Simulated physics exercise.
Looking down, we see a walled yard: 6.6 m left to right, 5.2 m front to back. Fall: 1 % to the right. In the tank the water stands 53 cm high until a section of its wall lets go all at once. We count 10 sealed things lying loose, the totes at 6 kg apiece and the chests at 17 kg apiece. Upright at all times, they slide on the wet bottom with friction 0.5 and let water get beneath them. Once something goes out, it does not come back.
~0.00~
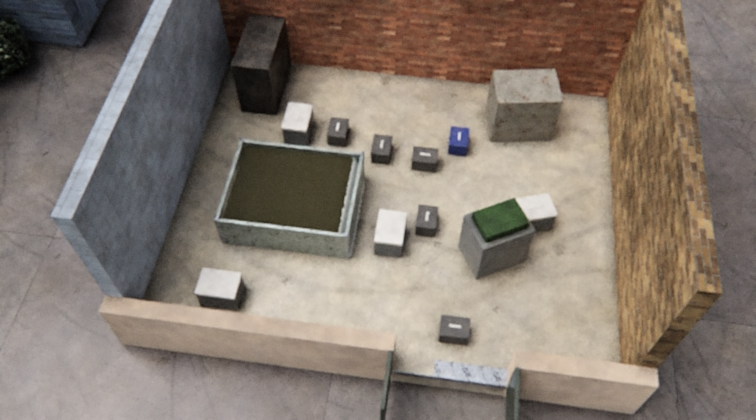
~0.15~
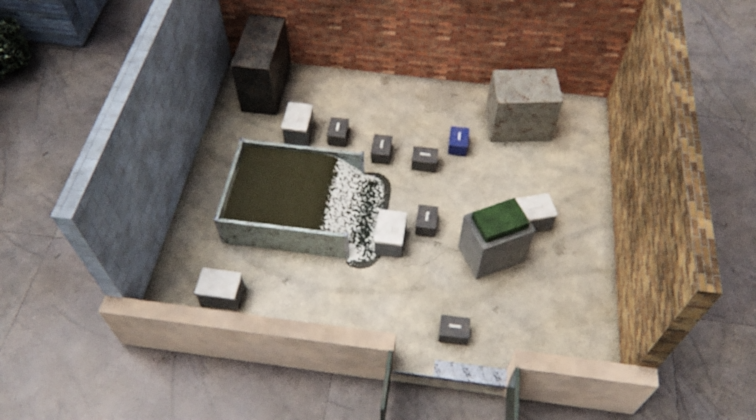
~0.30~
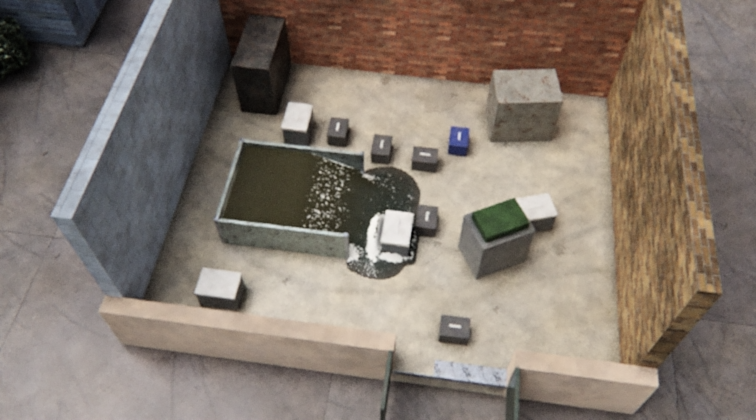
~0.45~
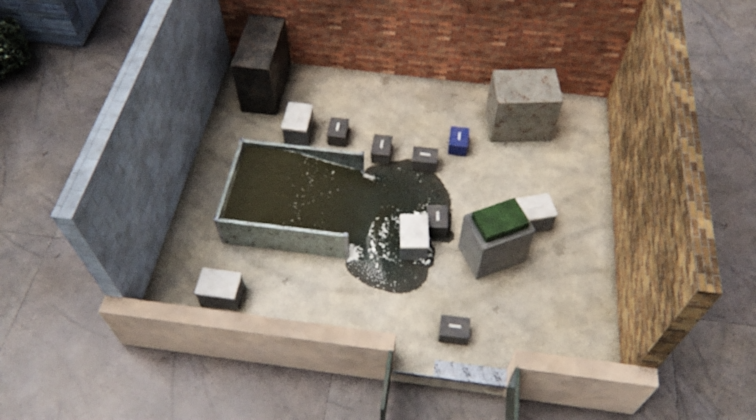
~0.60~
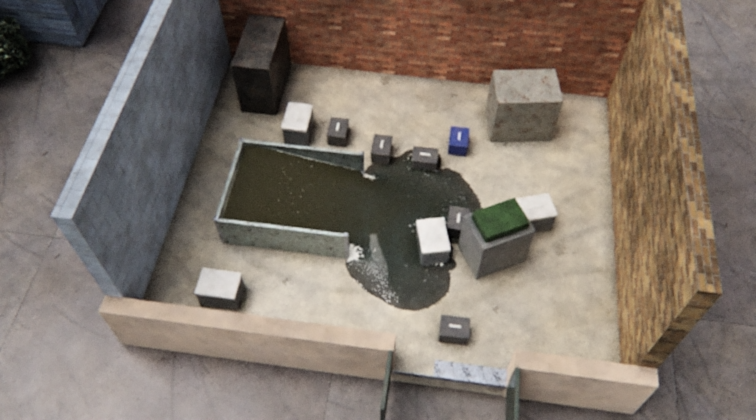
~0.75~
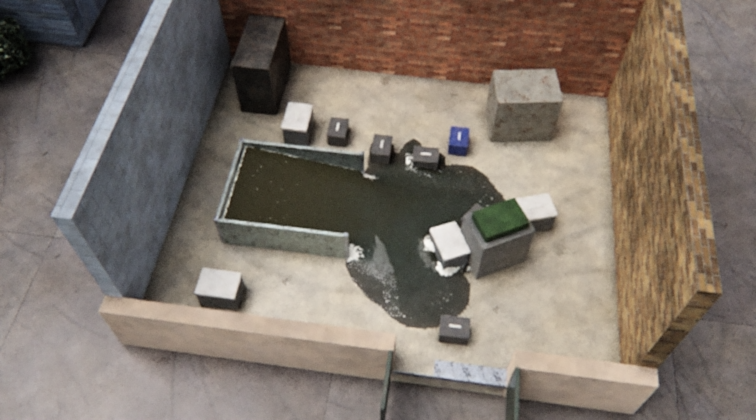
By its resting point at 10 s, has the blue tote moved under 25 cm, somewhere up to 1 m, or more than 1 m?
It ends some way off.
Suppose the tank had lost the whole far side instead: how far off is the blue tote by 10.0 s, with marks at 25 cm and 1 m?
Well, the blue tote is flushed away.
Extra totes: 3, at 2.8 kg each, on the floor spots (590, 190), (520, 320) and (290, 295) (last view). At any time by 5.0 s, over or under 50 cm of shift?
Result, in listed order: Exceeded / exceeded / not exceeded.
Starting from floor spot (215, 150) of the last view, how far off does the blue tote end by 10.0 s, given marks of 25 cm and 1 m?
Observed: Object is barely disturbed.
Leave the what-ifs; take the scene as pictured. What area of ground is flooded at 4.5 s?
Somewhere about 21 m2, give or take.
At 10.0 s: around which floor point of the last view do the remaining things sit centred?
I'd say about (408, 173) in the last view.
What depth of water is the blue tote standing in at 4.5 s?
Roughly 4 cm.
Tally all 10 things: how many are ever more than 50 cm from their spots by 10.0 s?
It works out to 6.
After 2.0 s the blue tote is near (474, 128), 0.3 m from its start, aground; 1 of 10 are out; 1 afloat.
After 4.5 s the blue tote is near (451, 101), 0.8 m from its start, aground; 1 of 10 are out; 1 afloat.
After 7.0 s the blue tote is near (442, 105), 0.7 m from its start, aground; 1 of 10 are out; 1 afloat.
After 10.0 s the blue tote is near (443, 105), 0.7 m from its start, aground; 1 of 10 are out; 0 afloat.
